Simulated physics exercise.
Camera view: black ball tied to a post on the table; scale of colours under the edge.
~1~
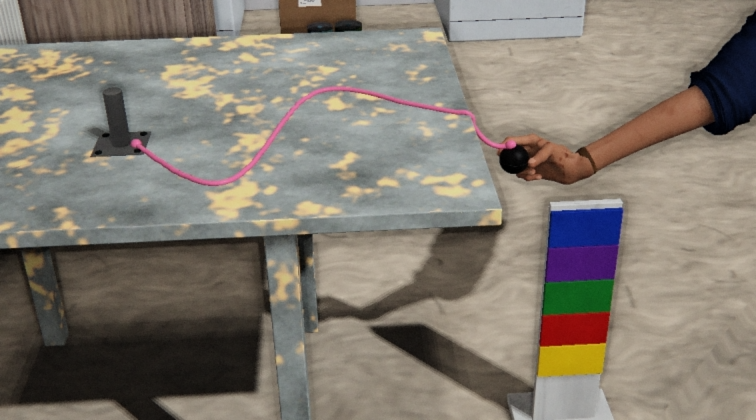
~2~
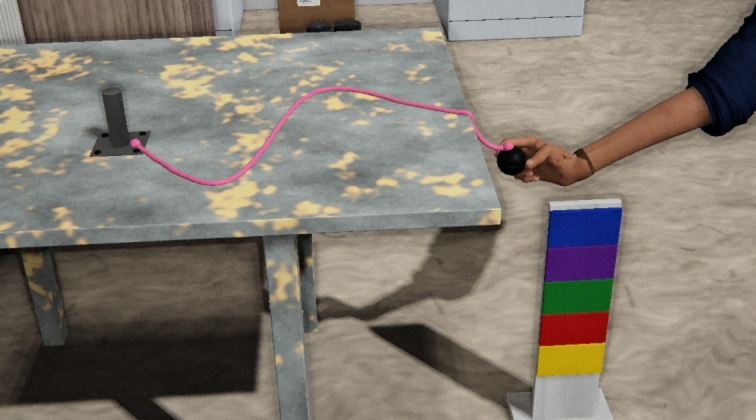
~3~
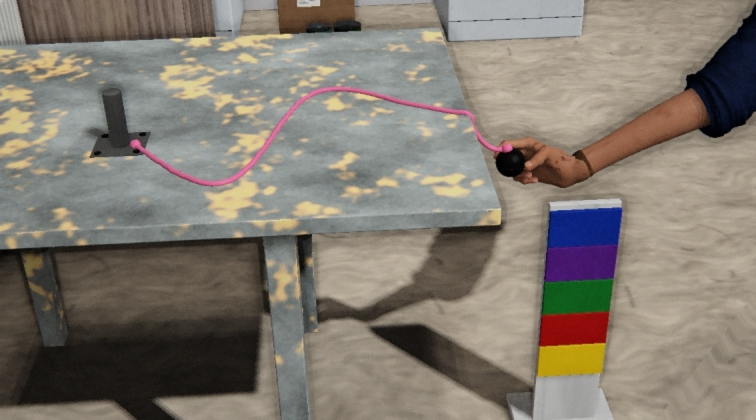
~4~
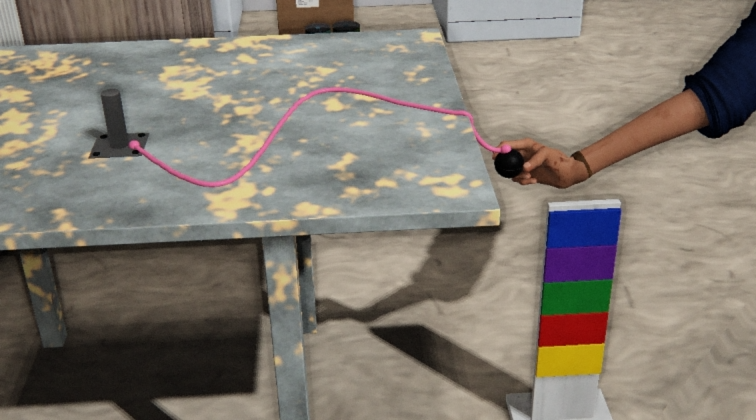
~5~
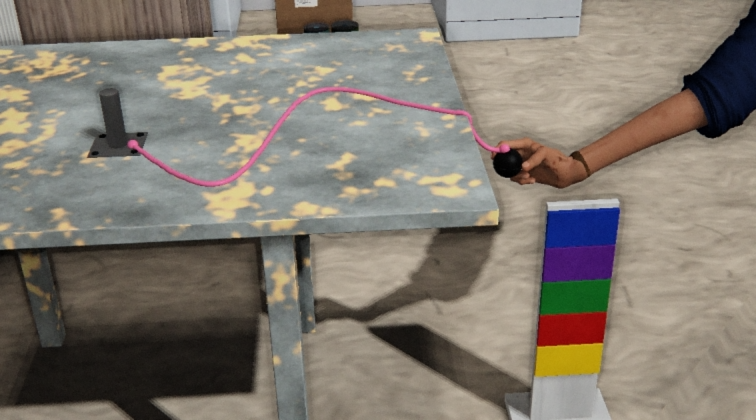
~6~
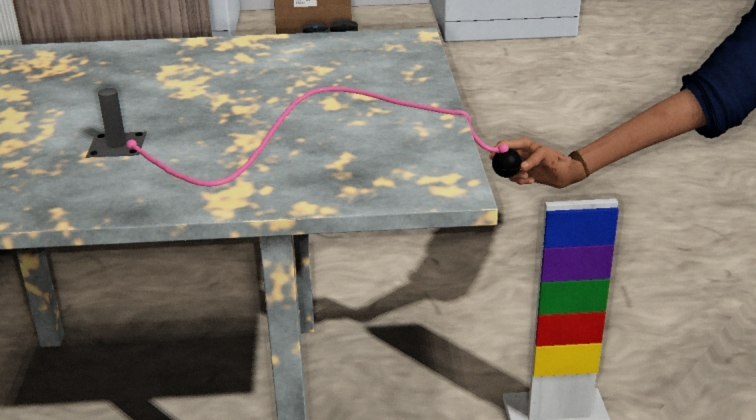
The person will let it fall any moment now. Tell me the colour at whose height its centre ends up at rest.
It ends up level with red.
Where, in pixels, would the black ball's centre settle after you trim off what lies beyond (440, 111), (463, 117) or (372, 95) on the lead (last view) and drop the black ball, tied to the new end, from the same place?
Respectively (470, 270), (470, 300) and (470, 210).
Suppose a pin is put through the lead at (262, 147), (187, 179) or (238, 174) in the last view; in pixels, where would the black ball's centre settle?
(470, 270); (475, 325); (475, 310).
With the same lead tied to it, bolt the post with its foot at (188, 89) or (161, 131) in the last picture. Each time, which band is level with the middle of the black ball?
First try: Yellow; second try: Yellow.
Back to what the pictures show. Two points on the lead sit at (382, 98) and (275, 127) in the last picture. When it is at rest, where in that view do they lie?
They end up around (470, 222) and around (395, 133).
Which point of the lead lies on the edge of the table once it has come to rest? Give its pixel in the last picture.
The point sits close to (304, 97).
Soon after, ball near (441, 360); level with red.
Then, ball near (482, 348); level with red.
At rest, ball near (461, 358); level with red. At red.
